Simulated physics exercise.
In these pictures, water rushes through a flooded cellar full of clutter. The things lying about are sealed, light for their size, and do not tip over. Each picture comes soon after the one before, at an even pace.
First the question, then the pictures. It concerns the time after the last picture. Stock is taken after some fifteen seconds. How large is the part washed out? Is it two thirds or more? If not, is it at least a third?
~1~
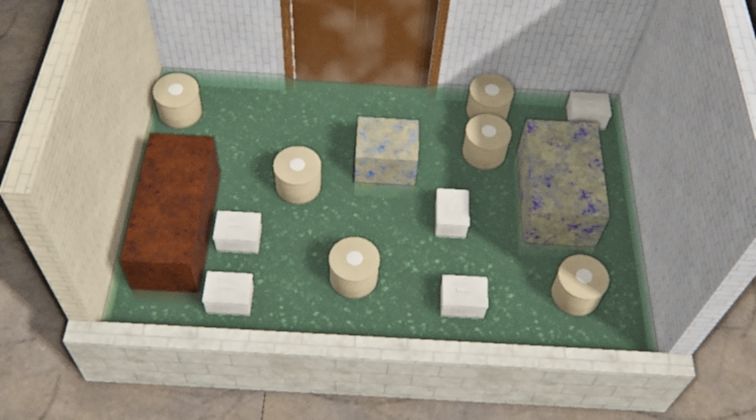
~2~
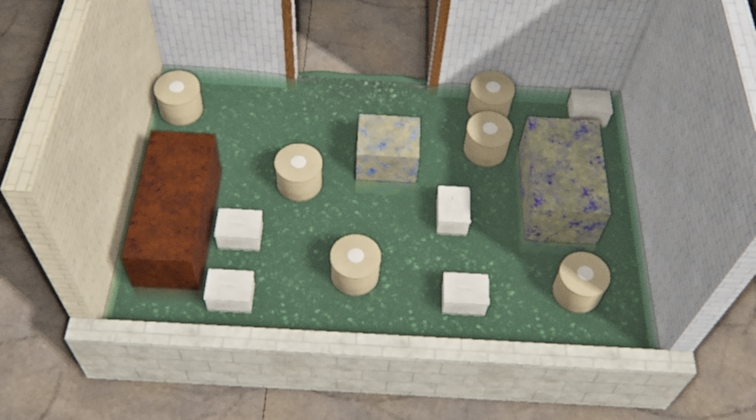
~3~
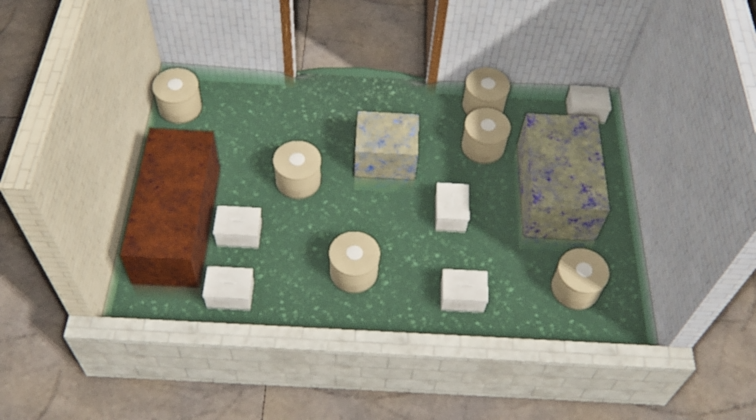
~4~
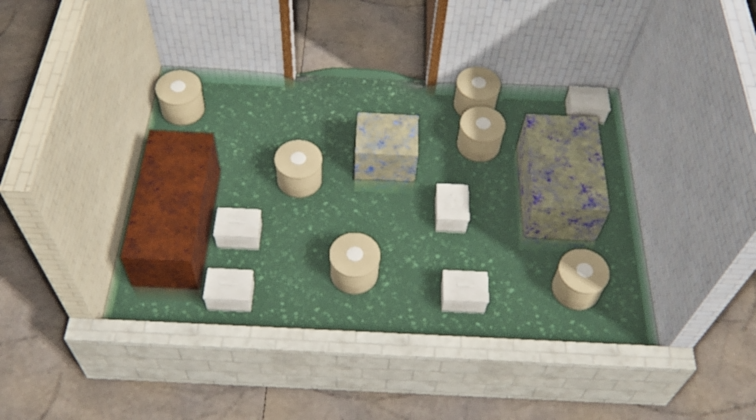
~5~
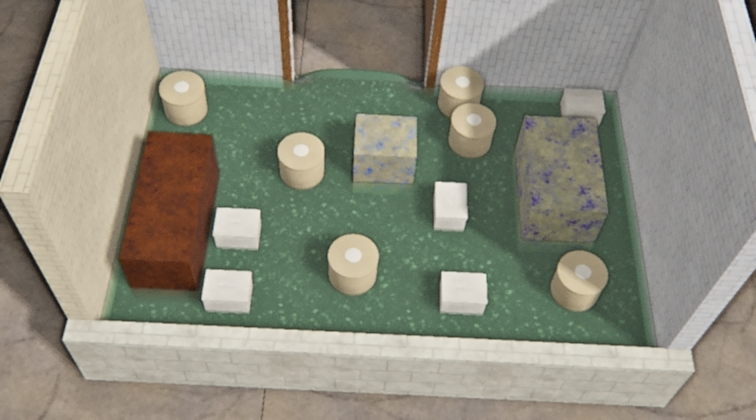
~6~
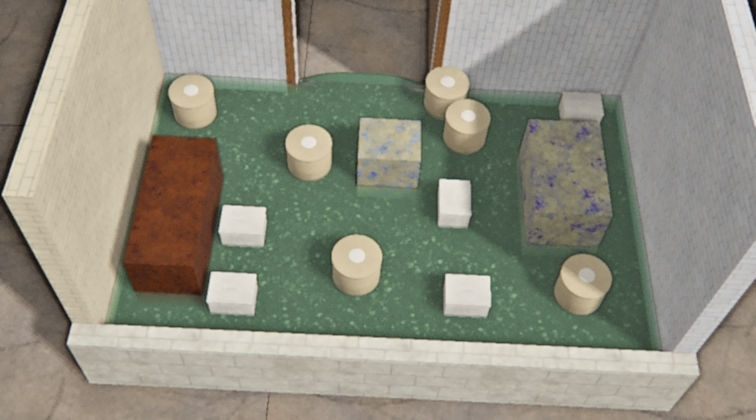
The portion is going to be two thirds at the least.
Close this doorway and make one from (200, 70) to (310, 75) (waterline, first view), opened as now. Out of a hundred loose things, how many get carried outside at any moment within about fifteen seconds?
It comes to about 50 per cent of the things.
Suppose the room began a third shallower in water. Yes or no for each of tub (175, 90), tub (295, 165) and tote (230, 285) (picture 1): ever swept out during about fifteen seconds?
One after the other: Gone, carried outside, no.
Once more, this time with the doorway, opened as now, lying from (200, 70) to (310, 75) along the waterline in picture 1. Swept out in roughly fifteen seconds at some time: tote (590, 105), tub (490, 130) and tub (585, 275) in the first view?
Ordered result: Retained / exited / retained.
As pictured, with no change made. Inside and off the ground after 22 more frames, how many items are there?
By my reckoning the number comes out at 4.
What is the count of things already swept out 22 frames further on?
7.
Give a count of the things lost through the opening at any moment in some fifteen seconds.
It comes out at 8.
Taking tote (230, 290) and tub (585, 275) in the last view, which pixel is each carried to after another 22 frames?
Estimate: (247, 189), then (515, 251).
A moment on, 1 of 11 are out; 10 afloat.
Next, 3 of 11 are out; 8 afloat.
Later, 7 of 11 are out; 4 afloat.
In the end, 8 of 11 are out; 3 afloat.
